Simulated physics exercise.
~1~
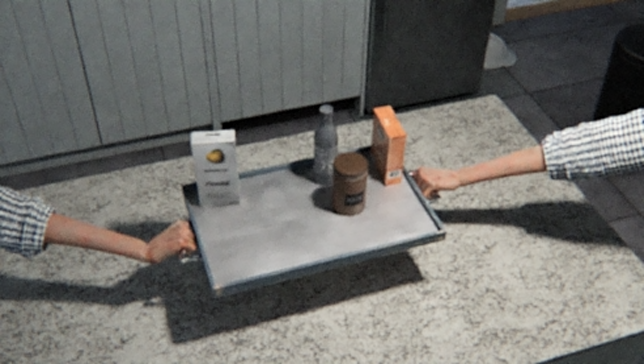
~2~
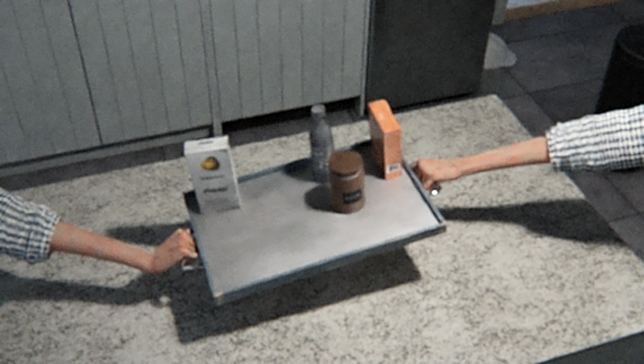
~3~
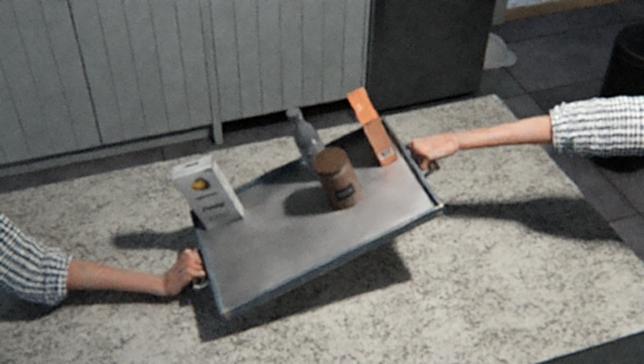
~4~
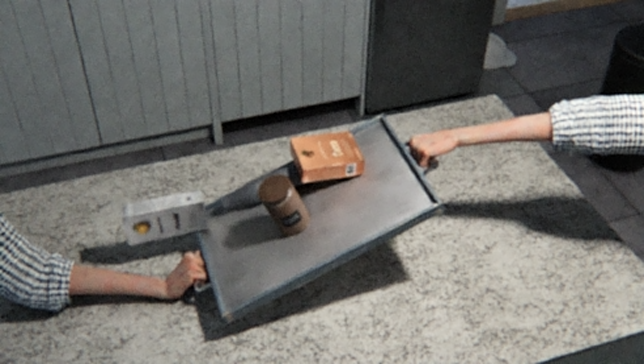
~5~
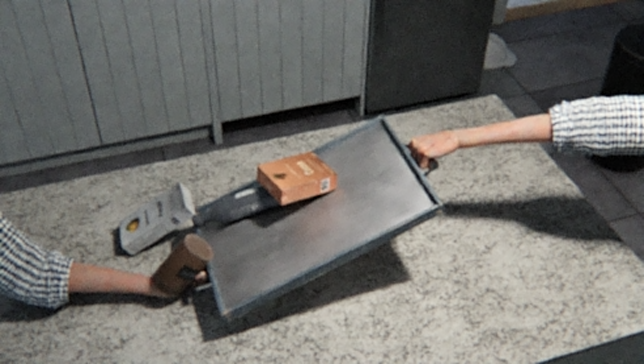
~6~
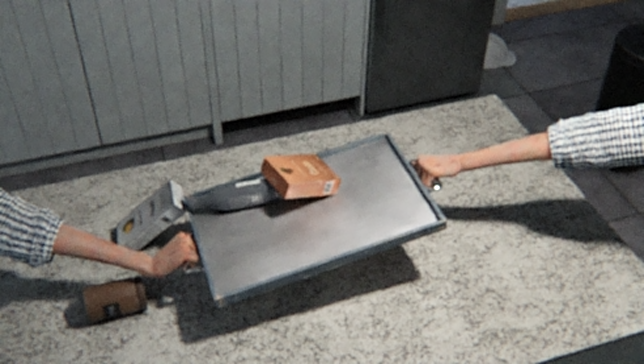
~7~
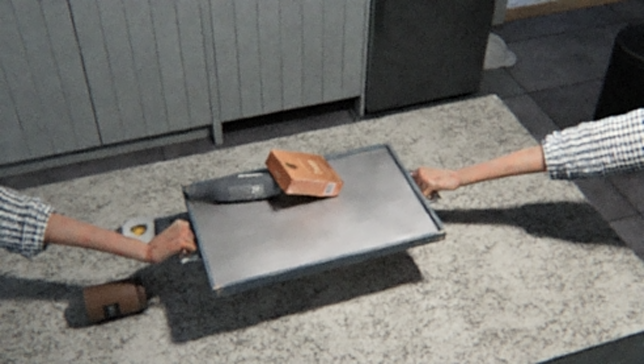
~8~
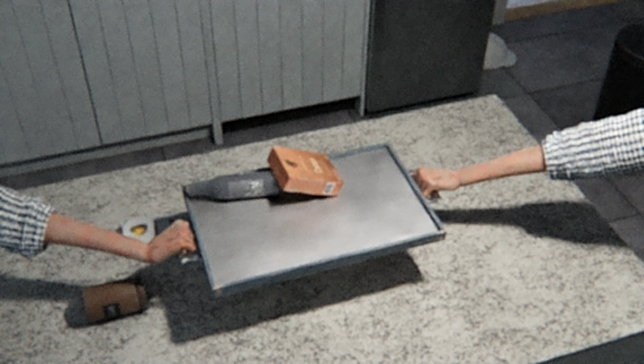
Over a speckled counter, two hands tilting a tray left and levelling it, jar and white packet falling off, bottle and orange packet toppled aboard.
